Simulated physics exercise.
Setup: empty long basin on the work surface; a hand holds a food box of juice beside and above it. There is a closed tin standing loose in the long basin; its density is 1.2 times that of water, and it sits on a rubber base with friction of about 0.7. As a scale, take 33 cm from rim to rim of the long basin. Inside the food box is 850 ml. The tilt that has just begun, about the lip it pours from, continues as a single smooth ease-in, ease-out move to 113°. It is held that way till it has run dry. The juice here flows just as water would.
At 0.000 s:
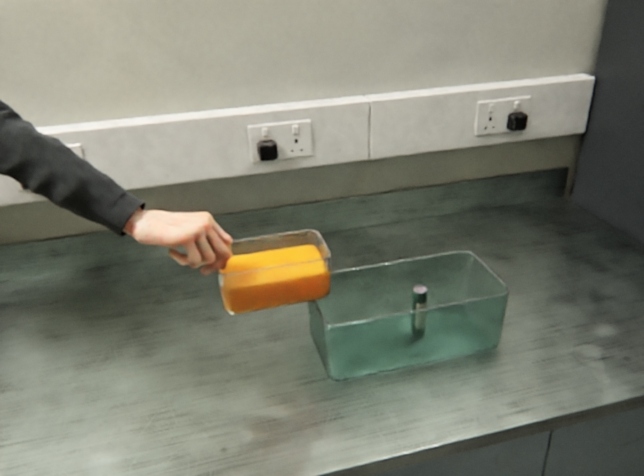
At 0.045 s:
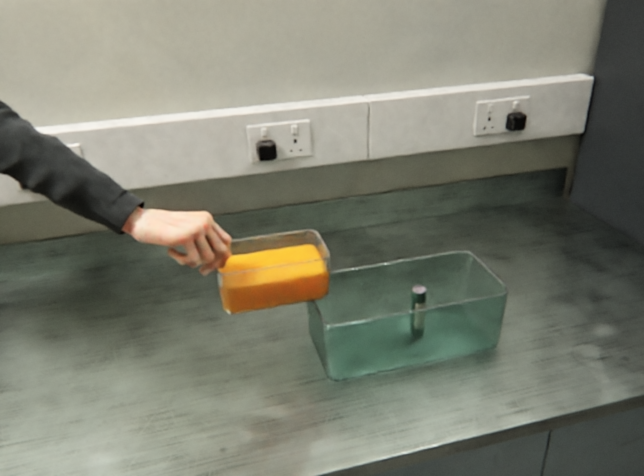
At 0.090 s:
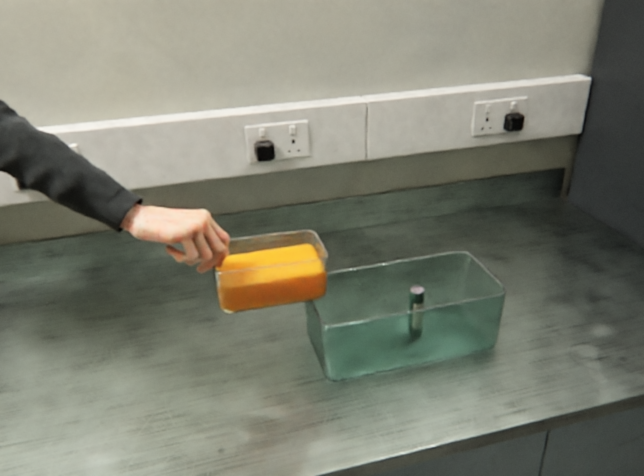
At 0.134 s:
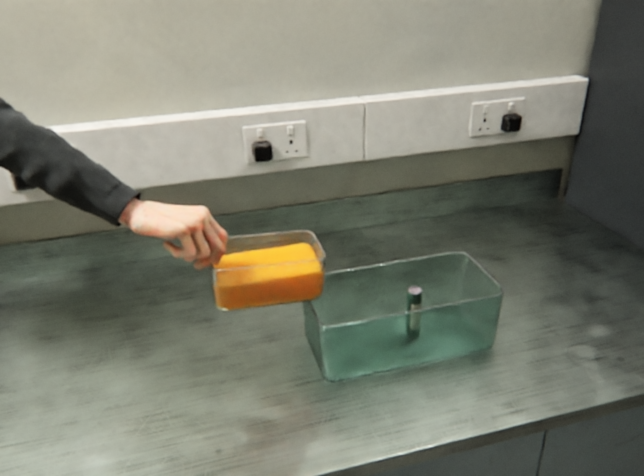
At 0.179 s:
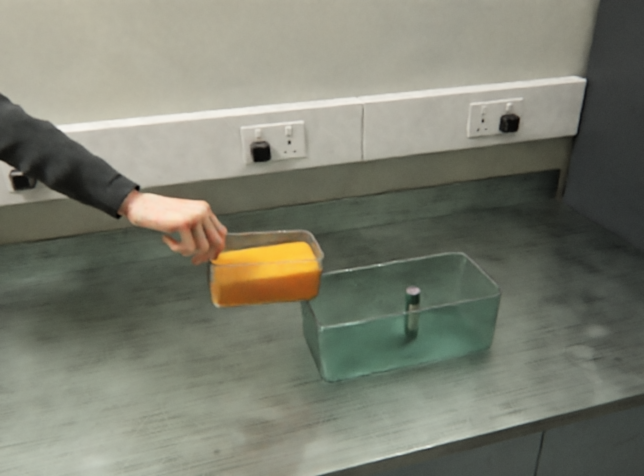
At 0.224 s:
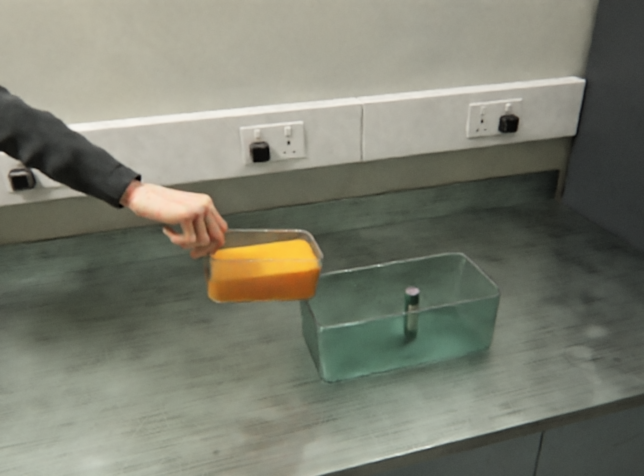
A hand held a clear food box of orange juice beside and above an empty long basin with a small closed tin standing in it, then slowly tilted the box slightly toward the right.
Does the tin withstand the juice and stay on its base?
Yes, it is still on its base.
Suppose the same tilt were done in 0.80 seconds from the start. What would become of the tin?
Result: Tin tipped over.
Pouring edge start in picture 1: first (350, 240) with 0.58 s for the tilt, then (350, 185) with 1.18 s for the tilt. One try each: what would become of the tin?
First it tips over; then it stays on its base.
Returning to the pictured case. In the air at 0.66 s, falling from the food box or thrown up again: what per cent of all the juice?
Around 38 percent.
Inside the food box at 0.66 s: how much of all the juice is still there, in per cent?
Some 54 % of it is still there.
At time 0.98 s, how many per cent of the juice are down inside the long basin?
About 82 %.
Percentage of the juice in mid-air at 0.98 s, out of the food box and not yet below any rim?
Around 10 per cent of the liquid is in flight.
After 0.66 s the tilt is 67° and 55 per cent is still to pour; the tin stands where it began.
After 0.98 s the tilt is 105° and 7 per cent is still to pour; the tin stands where it began.
After 1.32 s the tilt is 113° and 0 per cent is still to pour; the tin stands where it began.
After 1.68 s the tilt is 113° and 0 per cent is still to pour; the tin stands where it began.
In the end the tin stands where it began.
